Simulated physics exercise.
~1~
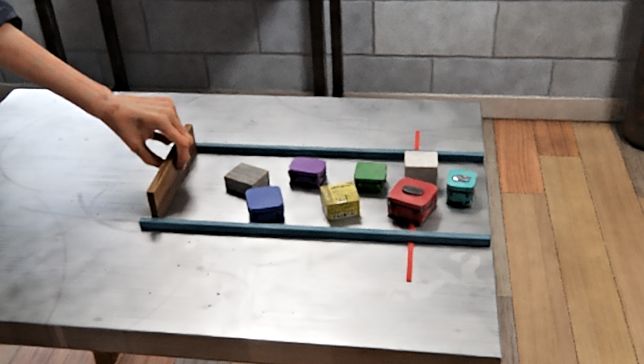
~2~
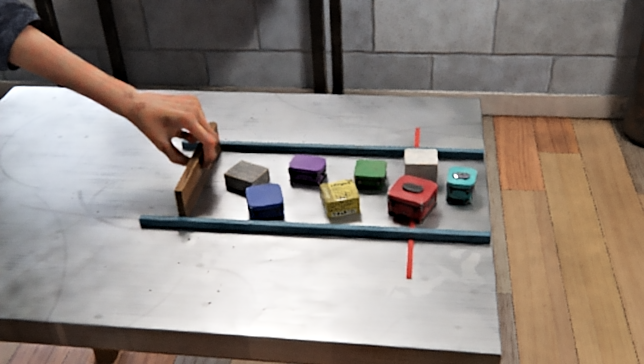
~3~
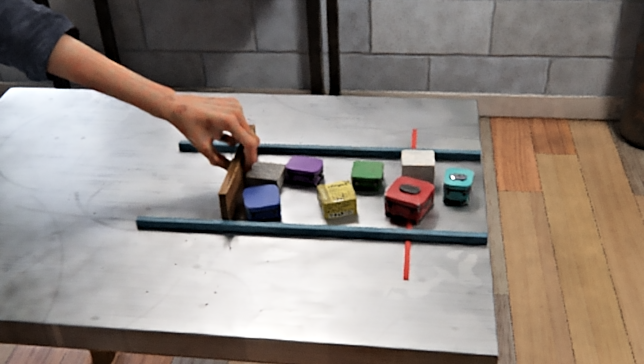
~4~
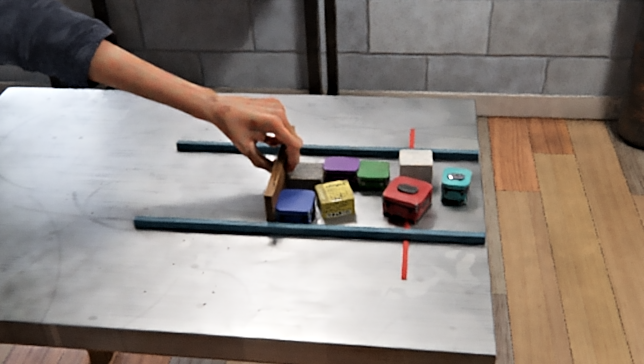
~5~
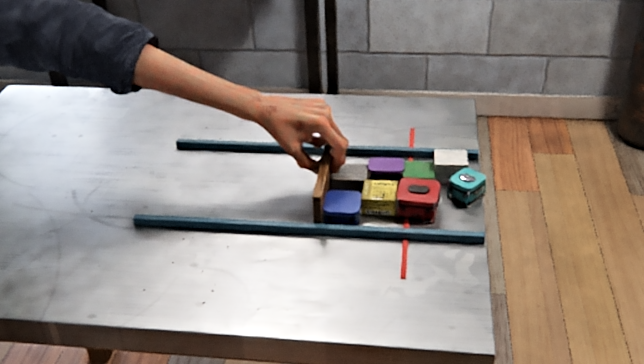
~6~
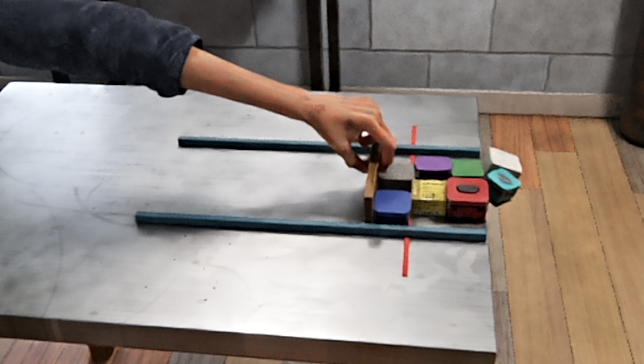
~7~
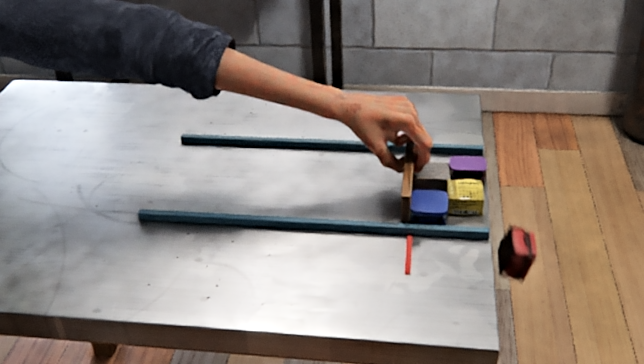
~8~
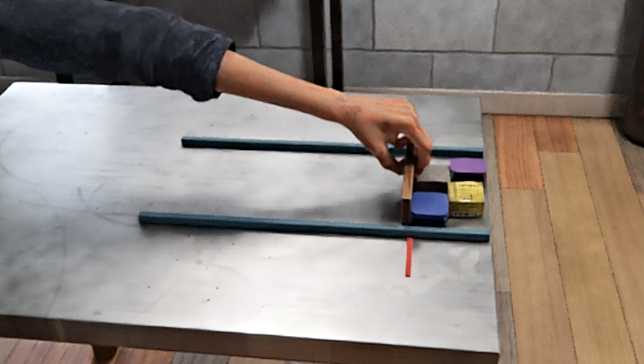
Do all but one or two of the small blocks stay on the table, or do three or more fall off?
Three or more fall off. The turquoise, white, green and red ones are gone from the table by the time the board stops.
